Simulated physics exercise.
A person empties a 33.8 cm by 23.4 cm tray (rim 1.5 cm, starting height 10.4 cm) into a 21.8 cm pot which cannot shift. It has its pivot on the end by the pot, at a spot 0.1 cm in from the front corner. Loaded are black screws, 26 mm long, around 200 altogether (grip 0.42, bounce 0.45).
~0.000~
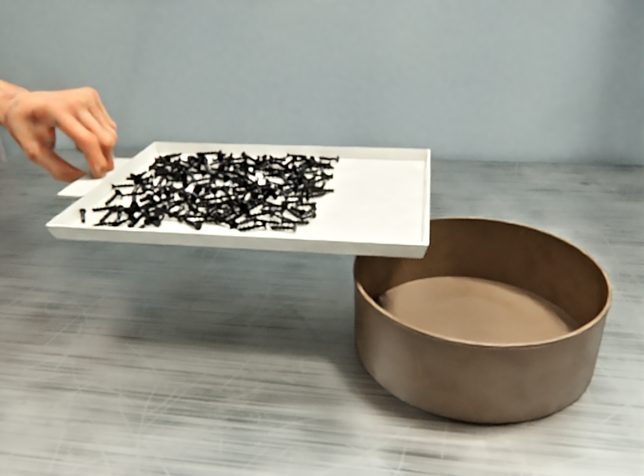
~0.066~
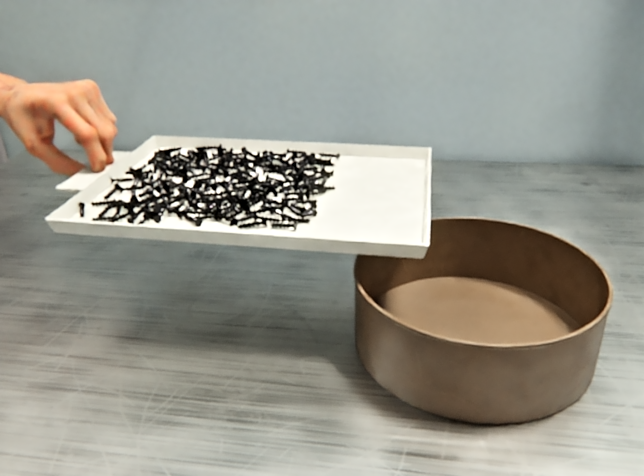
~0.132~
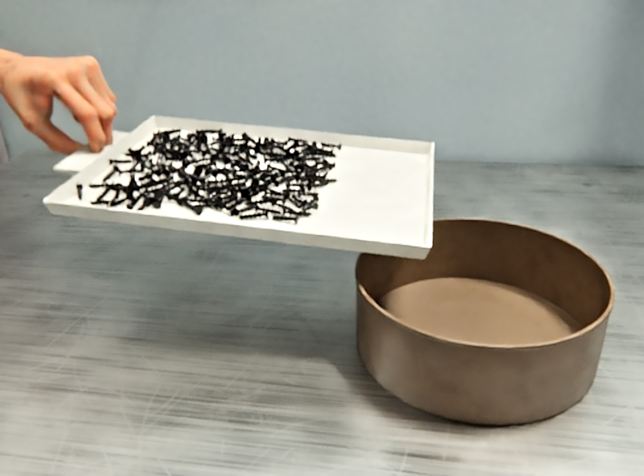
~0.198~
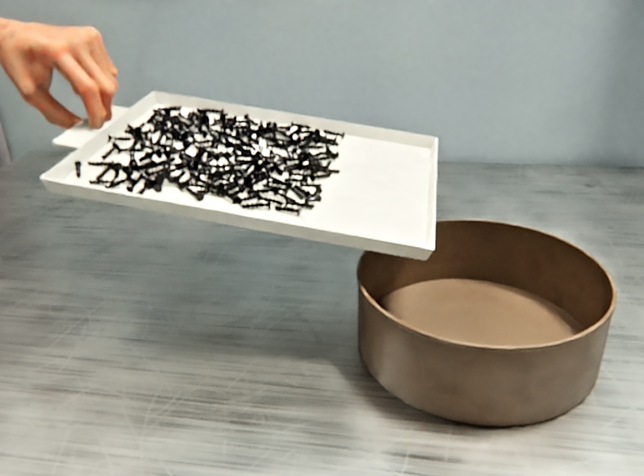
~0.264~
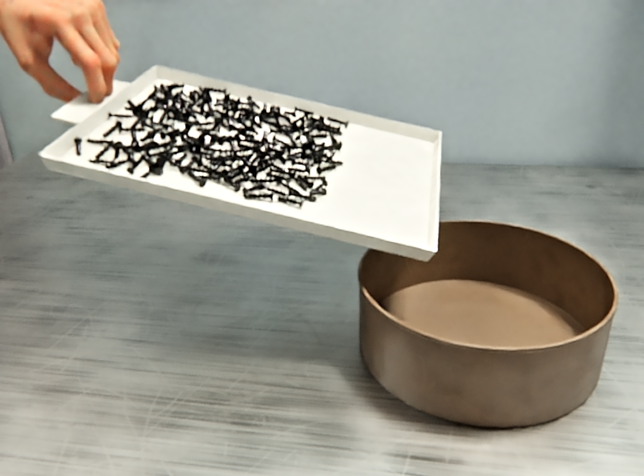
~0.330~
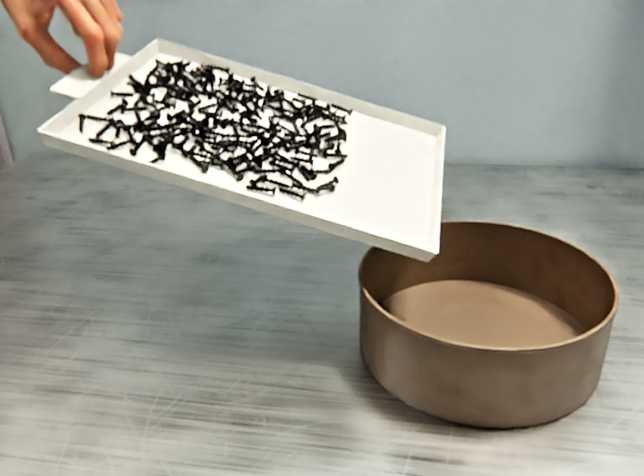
Above a grey surface, a hand lifts the left end of a white tray of black screws.
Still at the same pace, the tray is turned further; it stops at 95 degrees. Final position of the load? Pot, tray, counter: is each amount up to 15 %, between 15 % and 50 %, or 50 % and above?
Pot: 50 % and above; tray: Up to 15 %; counter: Up to 15 %.
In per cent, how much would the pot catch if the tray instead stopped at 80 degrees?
In that case some 100 per cent.
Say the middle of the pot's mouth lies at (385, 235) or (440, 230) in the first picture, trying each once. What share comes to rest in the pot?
Estimates: 10 % and 45 %, in that order.
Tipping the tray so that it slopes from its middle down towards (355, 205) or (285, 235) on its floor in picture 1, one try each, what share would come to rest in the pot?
Roughly 75 % for the first direction, roughly 45 % for the second.
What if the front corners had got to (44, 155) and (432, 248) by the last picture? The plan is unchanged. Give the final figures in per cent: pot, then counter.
Final per cent - pot 100, counter 0.
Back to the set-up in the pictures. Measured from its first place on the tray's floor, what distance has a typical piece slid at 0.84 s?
Displacement on the tray: Roughly 20 cm.
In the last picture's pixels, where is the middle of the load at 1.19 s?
At that moment the load's centre is around (516, 358).
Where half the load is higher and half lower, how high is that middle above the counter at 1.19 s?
The halfway mark is near 2 cm.
After 0.84 s, tilt 55 degrees; the tray holds 90 %, the pot 5 %.
Then, at 1.19 s, tilt 79 degrees; the tray holds 10 %, the pot 90 %.
After 1.62 s, tilt 95 degrees; the tray holds 0 %, the pot 100 %.
In the end, at 2.0 s, pot 100 %, tray 0 %, counter 0 %.
